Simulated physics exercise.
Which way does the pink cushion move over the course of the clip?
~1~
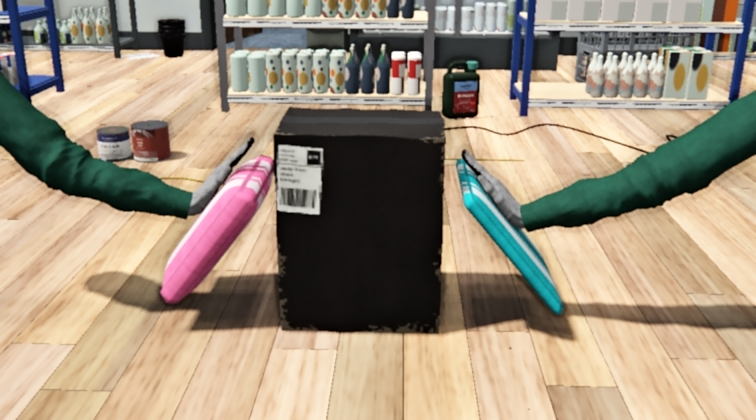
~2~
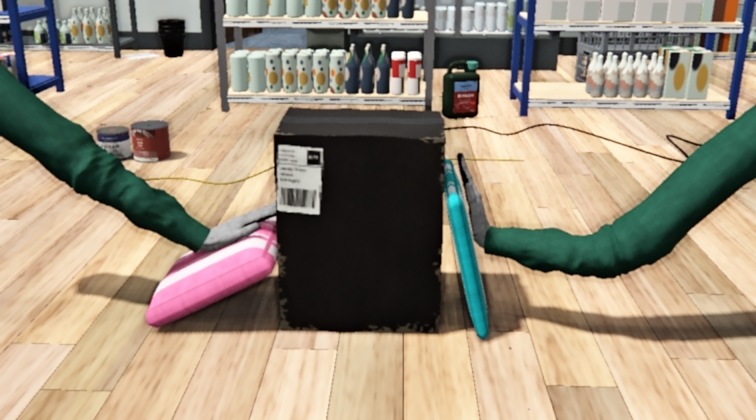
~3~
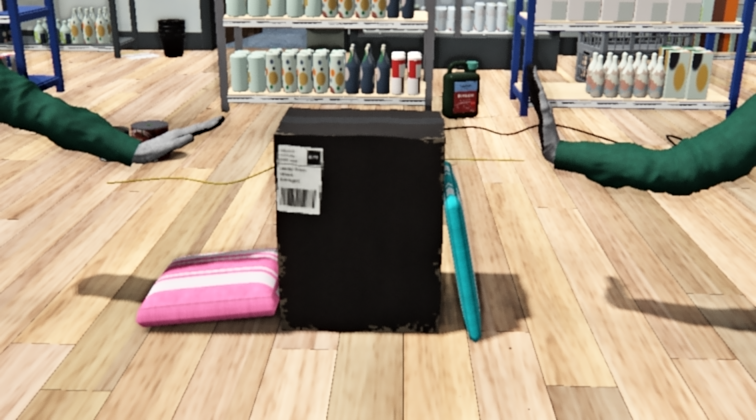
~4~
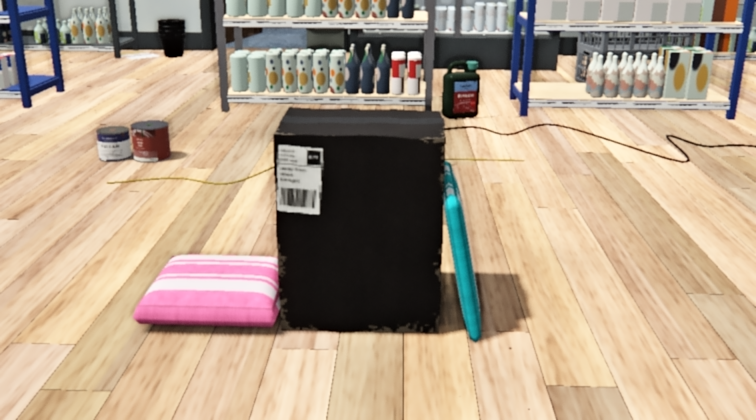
The pink cushion moves down, sinking from its tilted position until it lies flat on the floor beside the black box.
